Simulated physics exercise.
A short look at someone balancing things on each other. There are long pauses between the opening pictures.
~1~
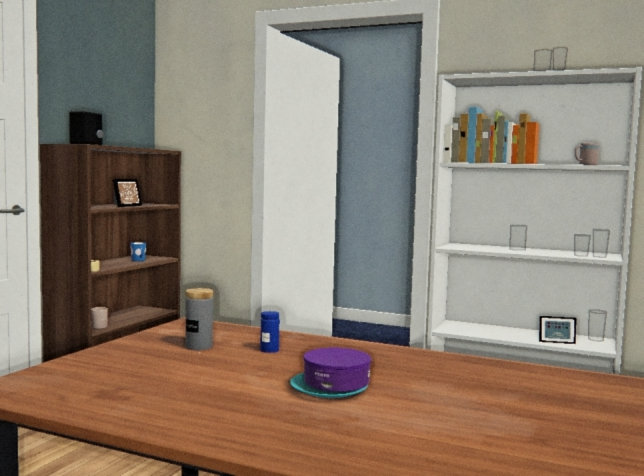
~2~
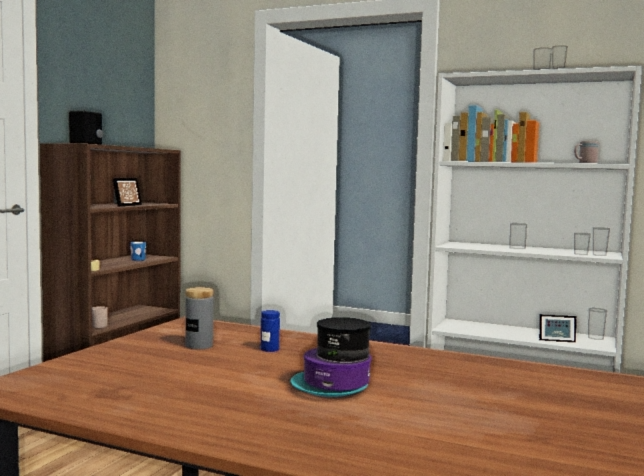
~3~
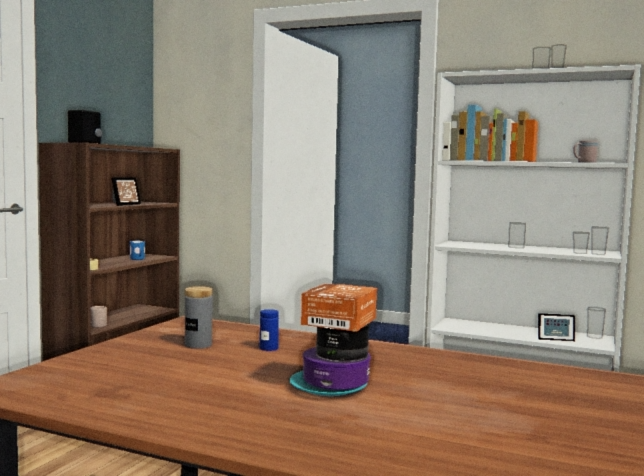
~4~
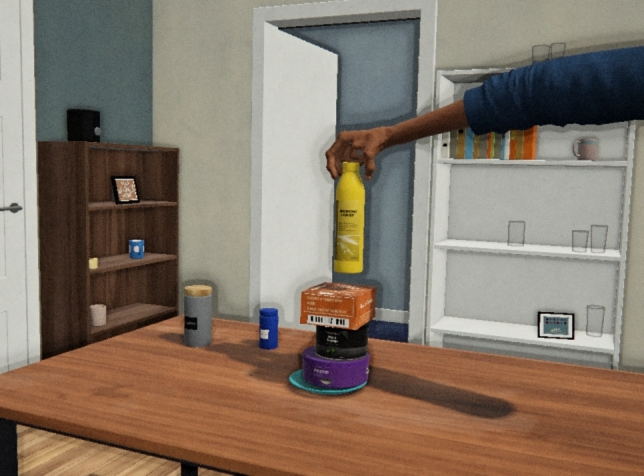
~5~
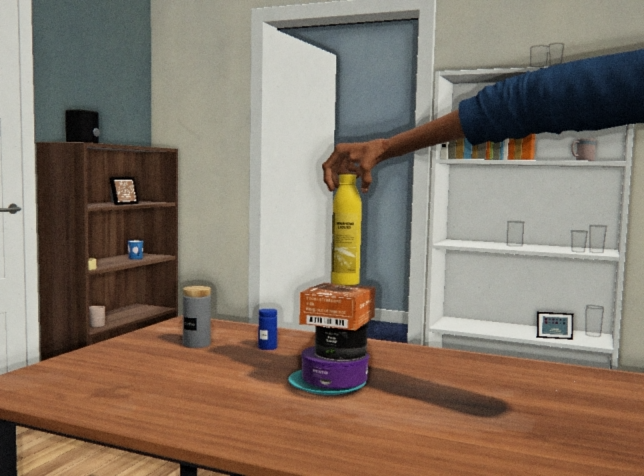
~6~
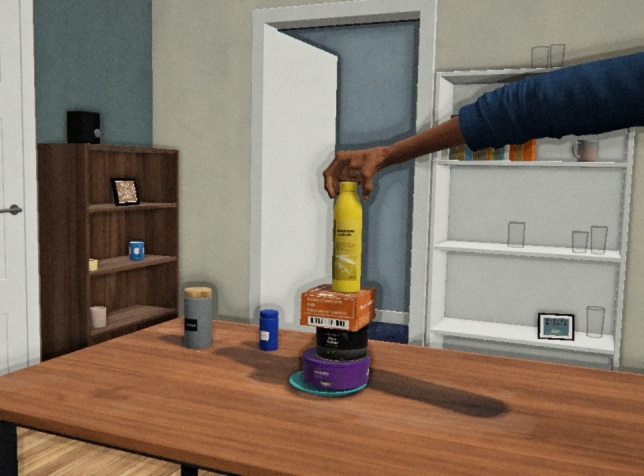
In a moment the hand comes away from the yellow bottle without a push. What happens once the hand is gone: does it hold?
As it turns out, it holds.
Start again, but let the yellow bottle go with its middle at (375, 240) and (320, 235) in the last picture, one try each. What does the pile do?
First try: It gives way; second try: It stays up.
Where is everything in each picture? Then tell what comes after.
In the first picture, the last thing is not in view yet.
In the second picture, the last thing is not in view yet.
In the third picture, the last thing is not in view yet; blue shaker (269, 330).
The fourth picture shows still above its spot; yellow bottle (350, 217); black tub (342, 337).
The fifth picture shows still above its spot; yellow bottle (346, 229); orange box (338, 305).
The sixth picture shows set down, still held; yellow bottle (347, 237); blue shaker (269, 330).
Then, 0.20 s past the last view, nothing moves.
Then, 0.50 s past the last view, yellow bottle resting near (347, 238).
Finally, all 7 still in place. Final places as the last picture's camera would see them, yellow bottle near (347, 238). The pile keeps its balance.
